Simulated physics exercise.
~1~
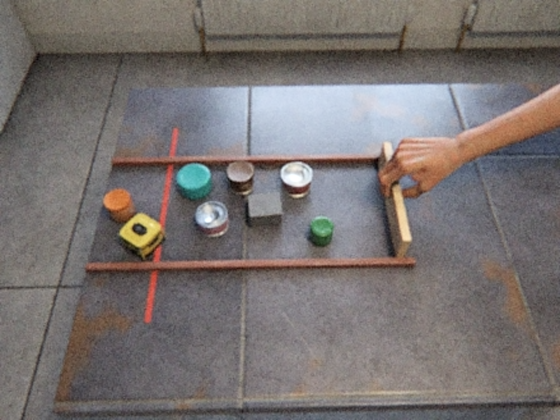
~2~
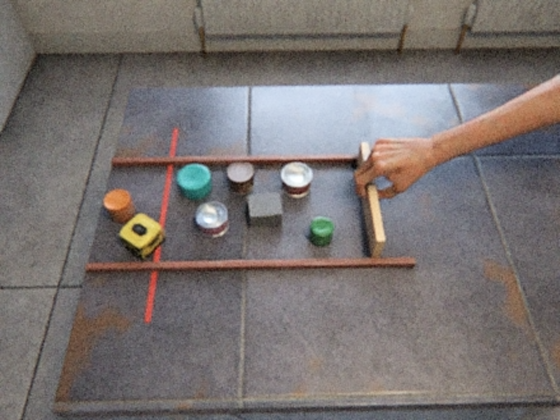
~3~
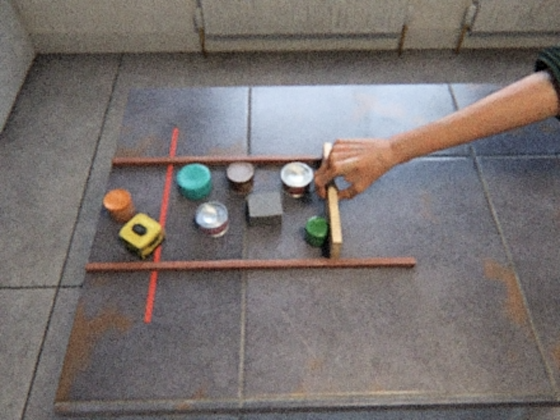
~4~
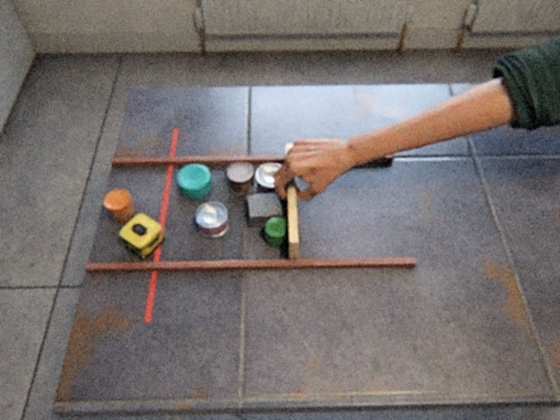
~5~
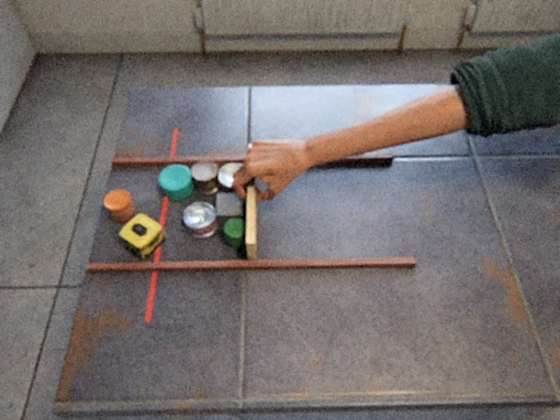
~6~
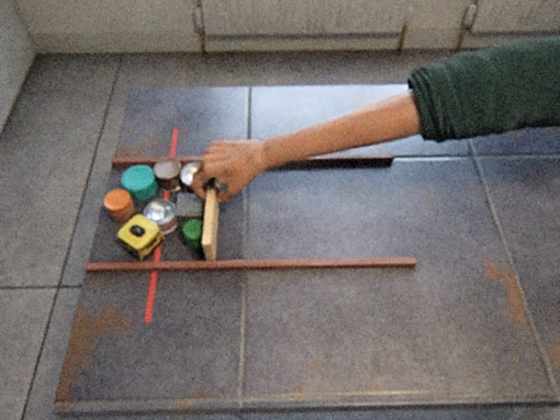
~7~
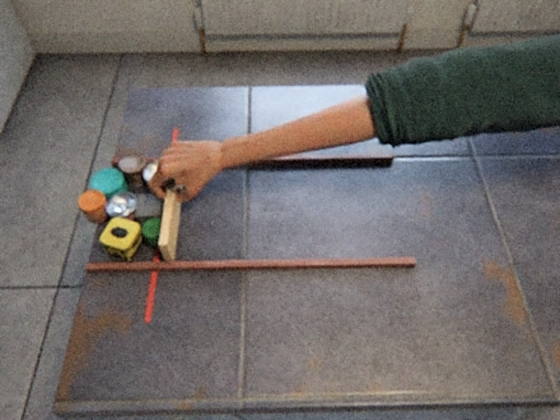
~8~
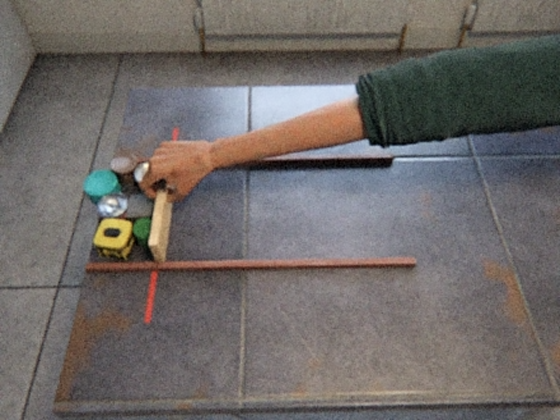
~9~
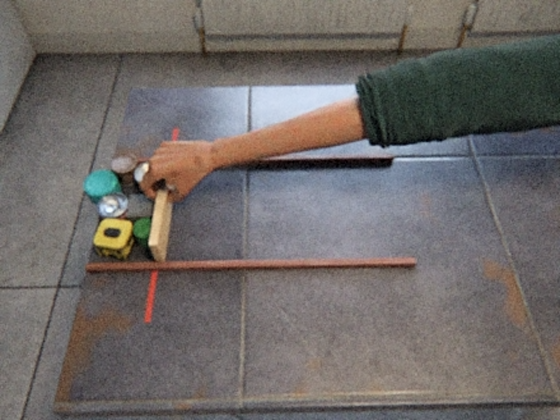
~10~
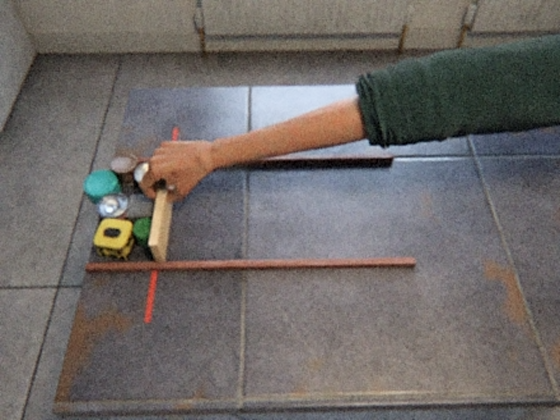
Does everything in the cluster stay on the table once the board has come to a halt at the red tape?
No, the orange tub goes off the left edge, while the rest of the cluster stays on the table, crowded close to that edge.
